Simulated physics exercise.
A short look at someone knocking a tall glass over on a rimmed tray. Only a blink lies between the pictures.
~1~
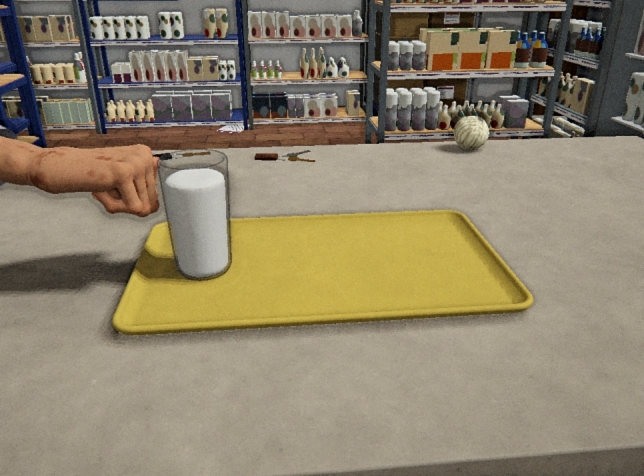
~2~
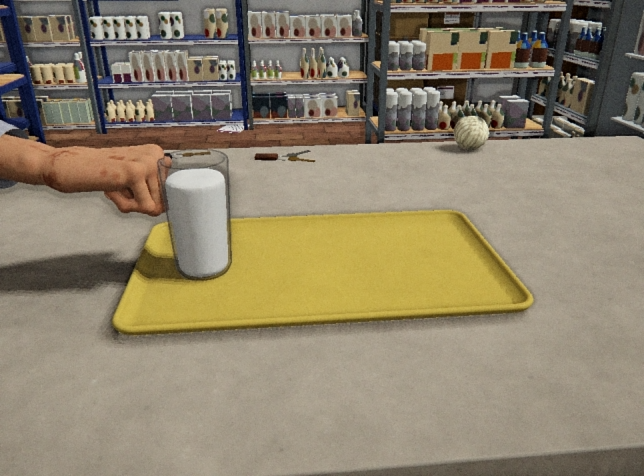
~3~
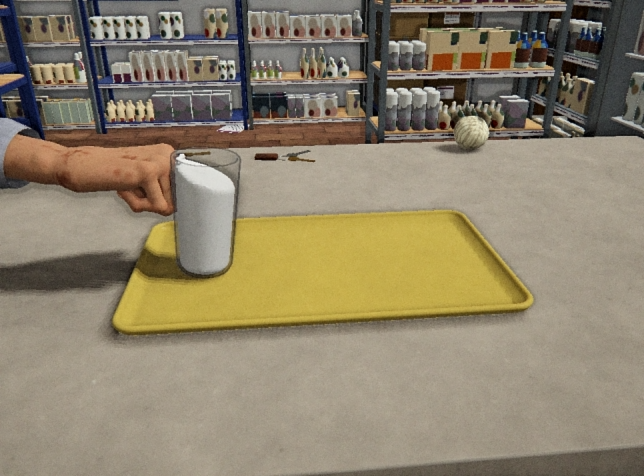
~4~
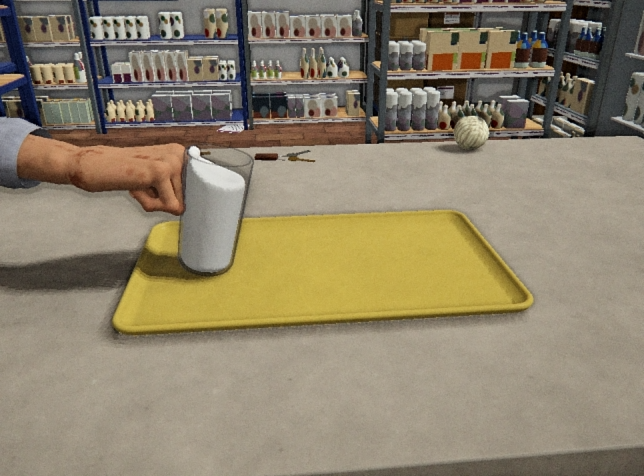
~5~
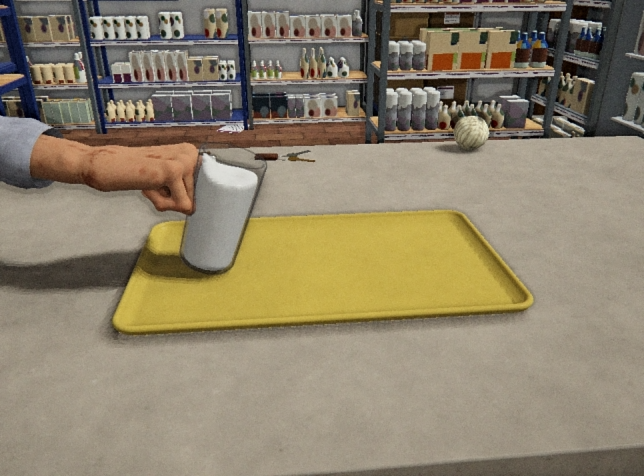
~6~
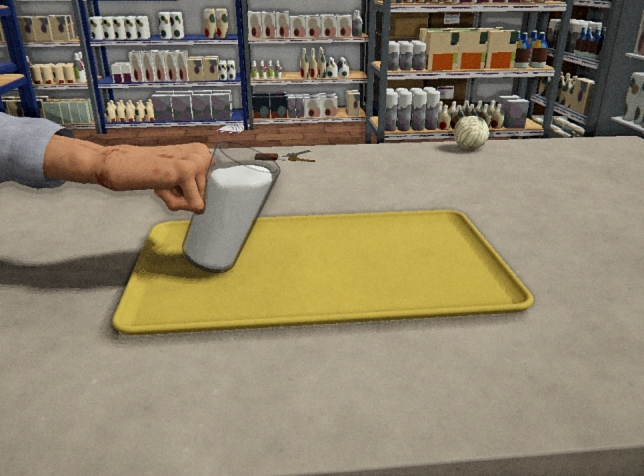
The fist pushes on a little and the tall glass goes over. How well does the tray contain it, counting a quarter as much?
After the fall over a quarter gets off the tray.
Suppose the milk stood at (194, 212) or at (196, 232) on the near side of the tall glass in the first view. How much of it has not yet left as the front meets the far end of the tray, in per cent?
About 60 and 55 per cent.
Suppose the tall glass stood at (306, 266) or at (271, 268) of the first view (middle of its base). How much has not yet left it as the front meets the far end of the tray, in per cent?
Near 80 % and 70 %.
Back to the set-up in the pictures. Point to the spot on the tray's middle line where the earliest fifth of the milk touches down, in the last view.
Near (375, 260).
A moment on, the tall glass lies on its side and 98 per cent is in the glass, 1 on the tray and 2 above or beyond its rim.
Next, the tall glass lies on its side and 59 per cent is in the glass, 32 on the tray and 8 above or beyond its rim.
Then the tall glass lies on its side and 36 per cent is in the glass, 37 on the tray and 27 above or beyond its rim.
Later the tall glass lies on its side and 21 per cent is in the glass, 31 on the tray and 48 above or beyond its rim.
At rest 52 per cent is held by tray and glass, 48 is off the tray.
